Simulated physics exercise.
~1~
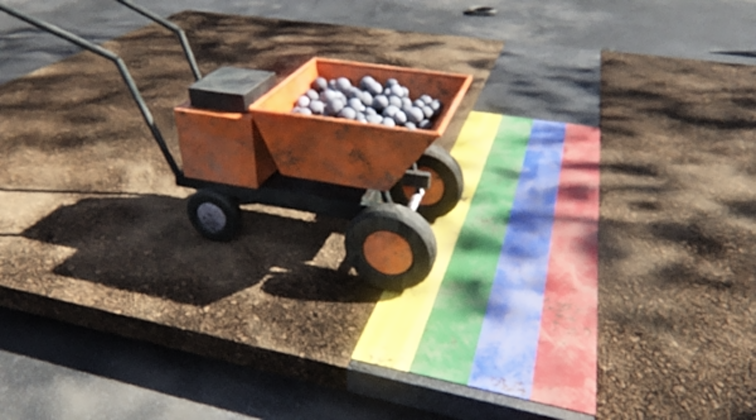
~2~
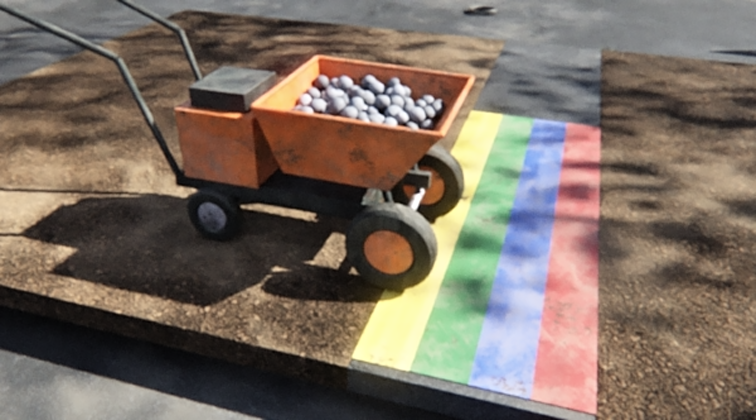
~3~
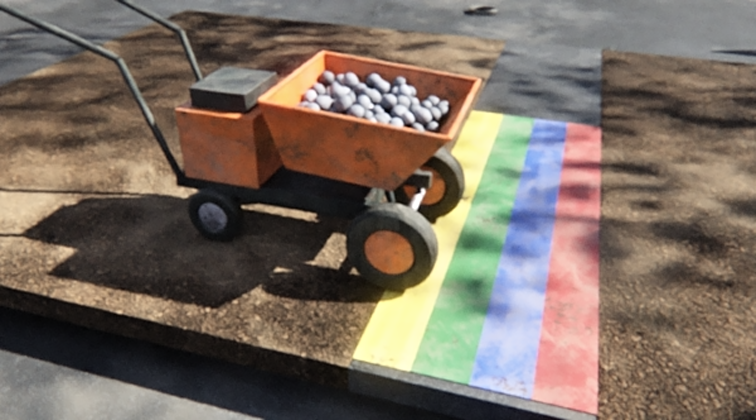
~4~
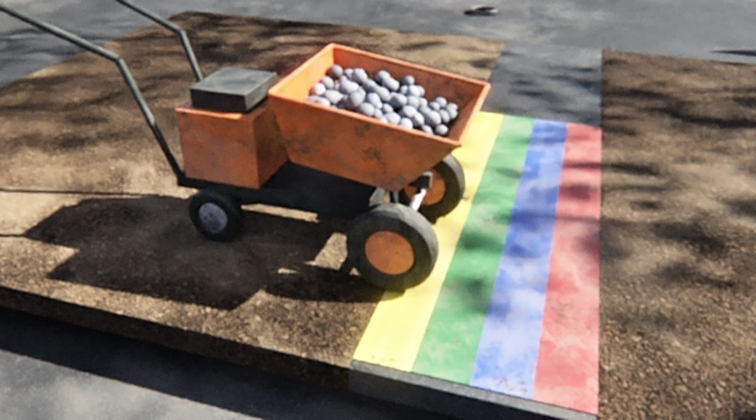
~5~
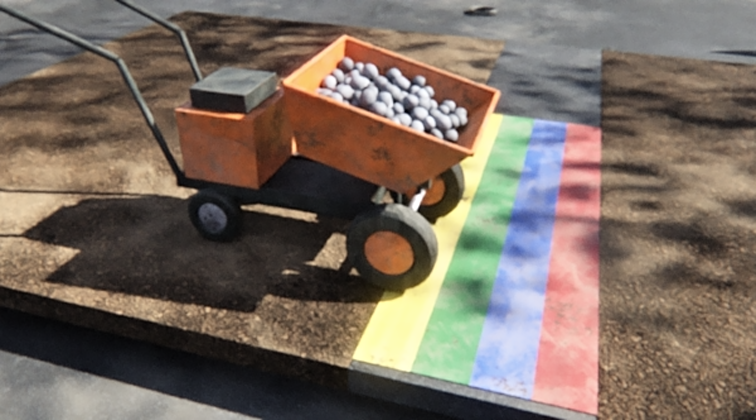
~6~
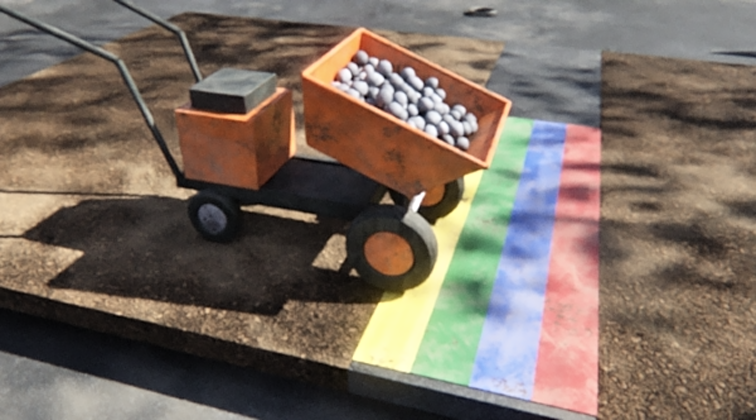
In this clip, an orange motor barrow loaded with round grey cobbles stands at the edge of yellow, green, blue and red painted strips; its skip starts level, then tilts gradually forward to the right while the wheels stay still.
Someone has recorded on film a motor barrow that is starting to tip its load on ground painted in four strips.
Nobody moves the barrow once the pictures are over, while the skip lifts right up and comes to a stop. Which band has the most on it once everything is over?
Red.
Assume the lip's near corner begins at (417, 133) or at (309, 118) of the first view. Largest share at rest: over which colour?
That red strip the first time, green the second time.
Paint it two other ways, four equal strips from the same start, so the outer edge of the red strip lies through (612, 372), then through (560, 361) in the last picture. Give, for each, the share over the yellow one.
Roughly 0 per cent first, then 0 per cent.
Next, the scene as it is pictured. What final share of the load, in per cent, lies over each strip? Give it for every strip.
Estimated shares: Yellow strip 0 %, green strip 0 %, blue strip 5 %, red strip 30 %.
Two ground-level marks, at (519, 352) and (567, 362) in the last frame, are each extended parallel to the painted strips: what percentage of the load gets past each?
I reckon some 70 per cent and some 40 per cent.
Soon after the last picture, skip tipped steeply; all in the skip.
A little later, skip tipped right over; most in the skip; a stray few over the blue strip; about a quarter over the red strip; a stray few off the paint.
Later still, skip tipped right over; about a third in the skip; a small part over the blue strip; about a third over the red strip; about a quarter off the paint.
At rest, skip tipped right over; about a third in the skip; none over the yellow strip; none over the green strip; a small part over the blue strip; about a third over the red strip; about a quarter off the paint.
